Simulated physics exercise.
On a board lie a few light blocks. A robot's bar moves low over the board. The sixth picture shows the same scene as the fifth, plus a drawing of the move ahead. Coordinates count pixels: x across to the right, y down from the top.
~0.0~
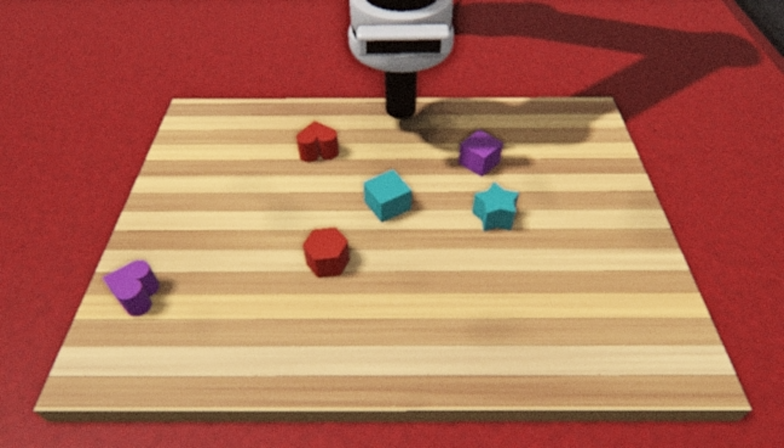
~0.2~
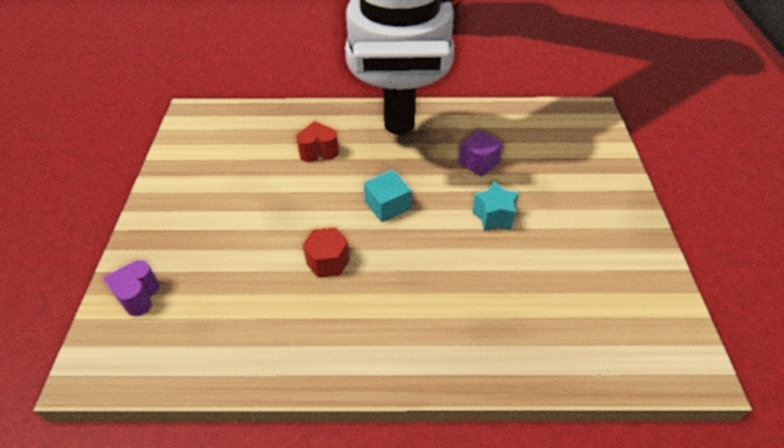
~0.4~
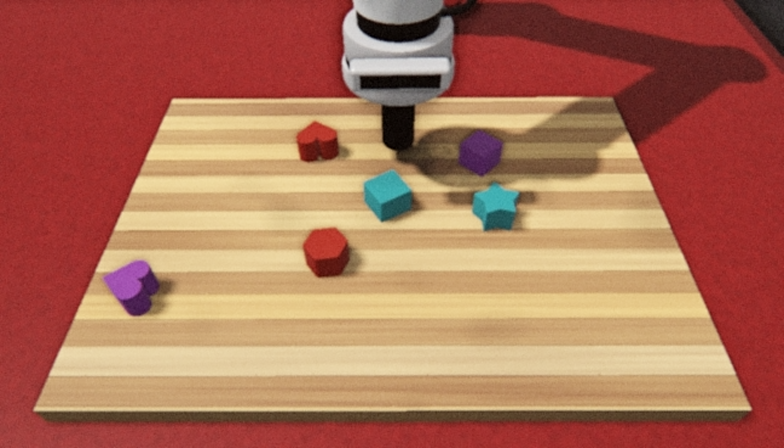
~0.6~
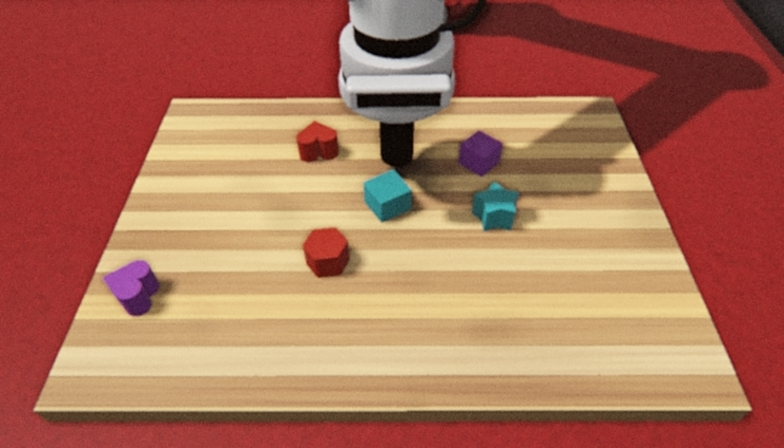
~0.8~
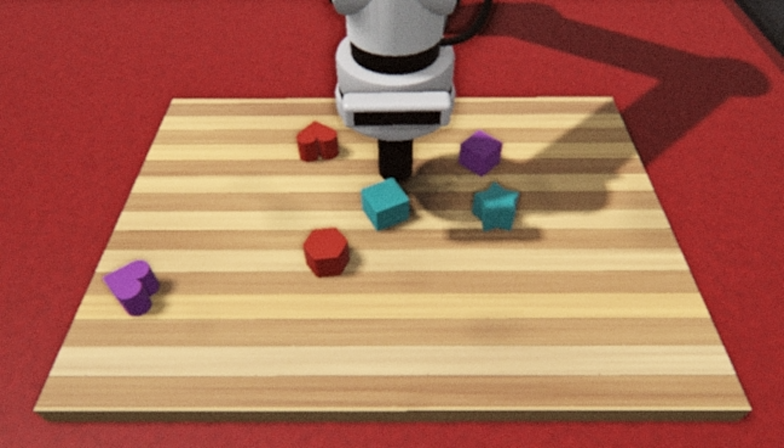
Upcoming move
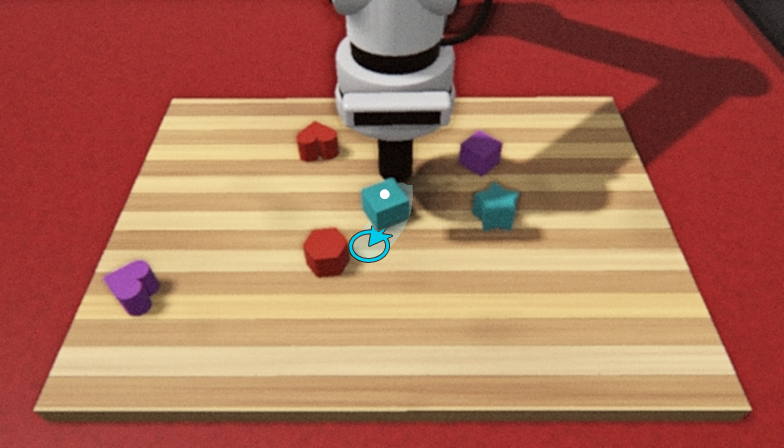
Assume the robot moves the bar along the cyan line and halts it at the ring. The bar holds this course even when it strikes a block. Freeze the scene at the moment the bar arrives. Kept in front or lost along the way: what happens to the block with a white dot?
In front, still.
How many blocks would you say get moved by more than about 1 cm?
I count two.
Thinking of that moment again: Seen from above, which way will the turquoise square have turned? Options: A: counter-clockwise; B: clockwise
B - clockwise.
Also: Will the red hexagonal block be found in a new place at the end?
Yes, that is how it ends up.
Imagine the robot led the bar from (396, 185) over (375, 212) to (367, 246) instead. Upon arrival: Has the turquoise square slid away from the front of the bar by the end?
No, that is not what happens.
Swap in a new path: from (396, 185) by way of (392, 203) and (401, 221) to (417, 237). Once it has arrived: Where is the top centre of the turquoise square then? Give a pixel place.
About (377, 230).
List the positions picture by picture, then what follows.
The first picture shows bar tip at (401, 111); block tops, red hexagonal block at (325, 242); turquoise square at (387, 186).
The second picture shows bar at (400, 127); blocks unchanged.
The third picture shows bar at (398, 142); blocks unchanged.
The fourth picture shows bar at (397, 157); blocks unchanged.
The fifth picture shows bar at (396, 173); red hexagonal block at (325, 242); turquoise square at (385, 194).
Path on the board, from (396, 185) over (394, 205) and (386, 226) to (369, 246); the dot is on the turquoise square.
On the path given first. Halfway along, bar at (391, 204); turquoise square at (369, 224), turned 25° clockwise.
At the end, bar at (368, 234); red hexagonal block at (313, 250), turned 45° clockwise; turquoise square at (353, 256), turned 40° clockwise.
